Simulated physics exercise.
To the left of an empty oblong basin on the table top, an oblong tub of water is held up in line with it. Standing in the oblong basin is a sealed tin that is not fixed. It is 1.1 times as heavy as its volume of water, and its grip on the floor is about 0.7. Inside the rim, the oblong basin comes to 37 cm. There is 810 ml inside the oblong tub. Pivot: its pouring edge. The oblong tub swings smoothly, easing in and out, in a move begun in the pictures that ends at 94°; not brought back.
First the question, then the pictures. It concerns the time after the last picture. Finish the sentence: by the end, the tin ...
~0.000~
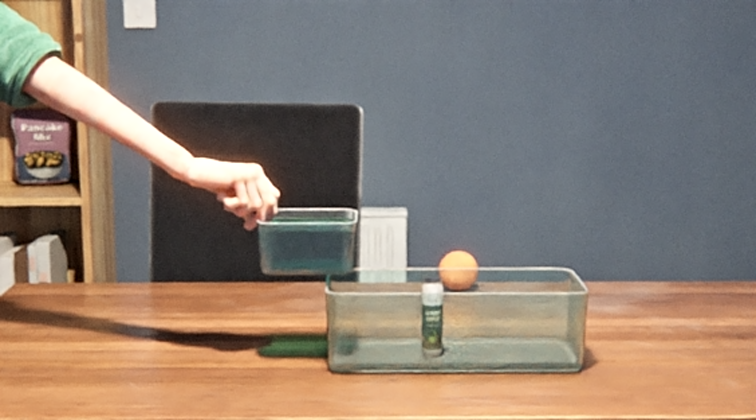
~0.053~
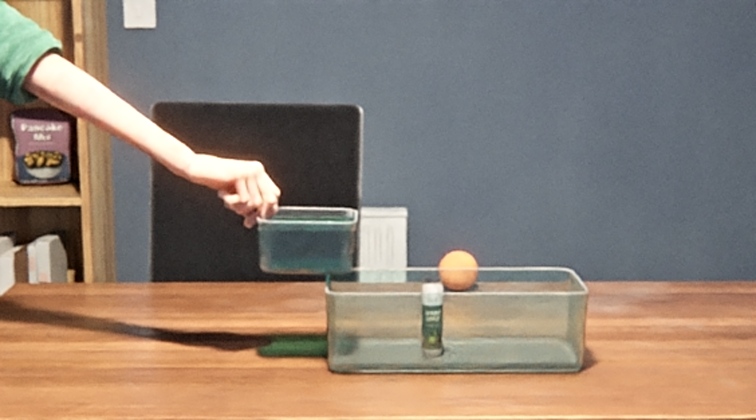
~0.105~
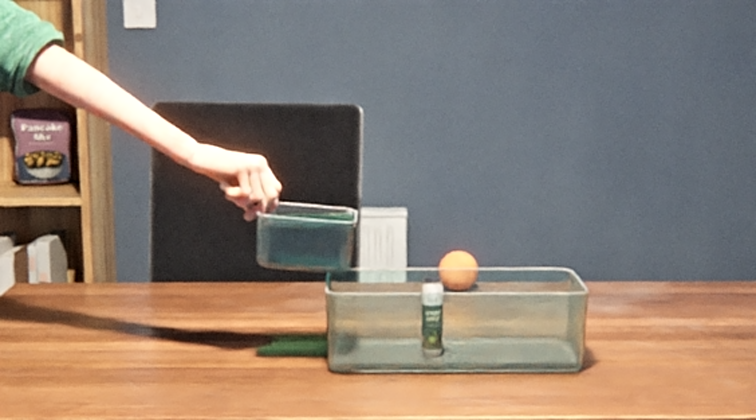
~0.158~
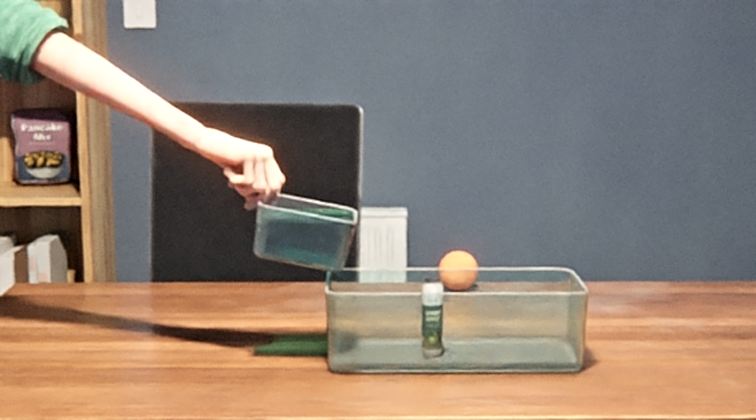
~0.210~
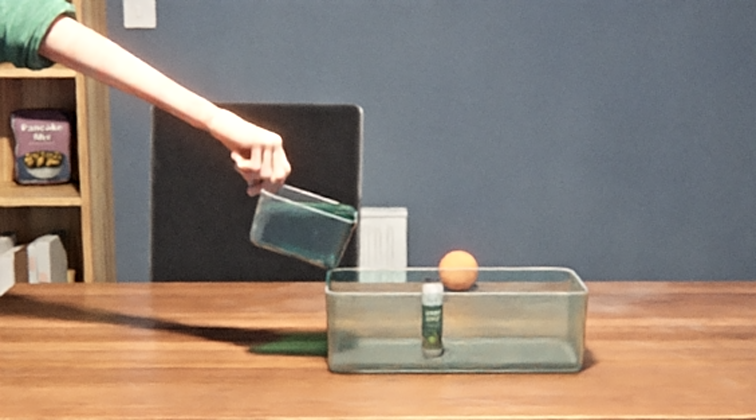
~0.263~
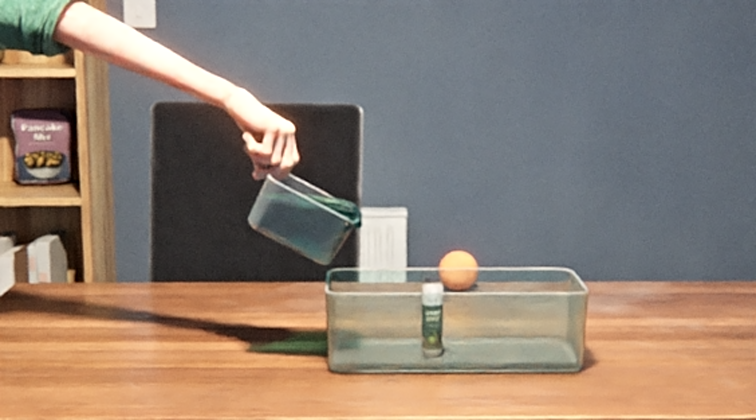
By the end, the tin has toppled.
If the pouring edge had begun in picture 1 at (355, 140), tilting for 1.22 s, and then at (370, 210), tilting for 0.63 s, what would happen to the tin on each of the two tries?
First it keeps standing; then it remains upright.
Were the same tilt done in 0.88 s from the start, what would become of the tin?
Result: Tin tipped over.
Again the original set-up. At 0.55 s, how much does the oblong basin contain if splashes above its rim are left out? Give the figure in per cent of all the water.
I'd estimate some 16 percent of the liquid.
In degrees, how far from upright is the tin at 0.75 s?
Measured tilt, approx.: 25 degrees.
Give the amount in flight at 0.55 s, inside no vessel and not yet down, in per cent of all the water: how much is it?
44 per cent.
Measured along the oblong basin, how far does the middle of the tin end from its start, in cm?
All told, the tin's centre has moved close to 7.5 cm.
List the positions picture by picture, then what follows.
It leans 0°; its right rim is at (356, 217); the water meets the walls at (262, 224) and (355, 224); the oblong basin's rim runs from (327, 282) to (580, 282); the tin's top is at (433, 284), in the first frame.
It leans 1°; its right rim is at (356, 217); the water meets the walls at (262, 223) and (354, 223), in the second frame.
It leans 5°; its right rim is at (356, 218); the water meets the walls at (262, 220) and (354, 219), in the third frame.
It leans 11°; its right rim is at (356, 218); the water meets the walls at (261, 215) and (355, 215), in the fourth frame.
It leans 19°; its right rim is at (356, 218); the water meets the walls at (260, 208) and (354, 214); 2 per cent is over the edge, in the fifth frame.
It leans 28°; its right rim is at (355, 218); the water meets the walls at (259, 199) and (355, 212); 5 per cent is over the edge, in the sixth frame.
After 0.55 s the tilt is 82° and 40 per cent is still to pour; the tin stands where it began.
After 0.75 s the tilt is 94° and 7 per cent is still to pour; the tin leans 26°.
After 0.97 s the tilt is 94° and 2 per cent is still to pour; the tin lies on its side.
After 1.21 s the tilt is 94° and 0 per cent is still to pour; the tin lies on its side.
In the end the tin lies on its side.
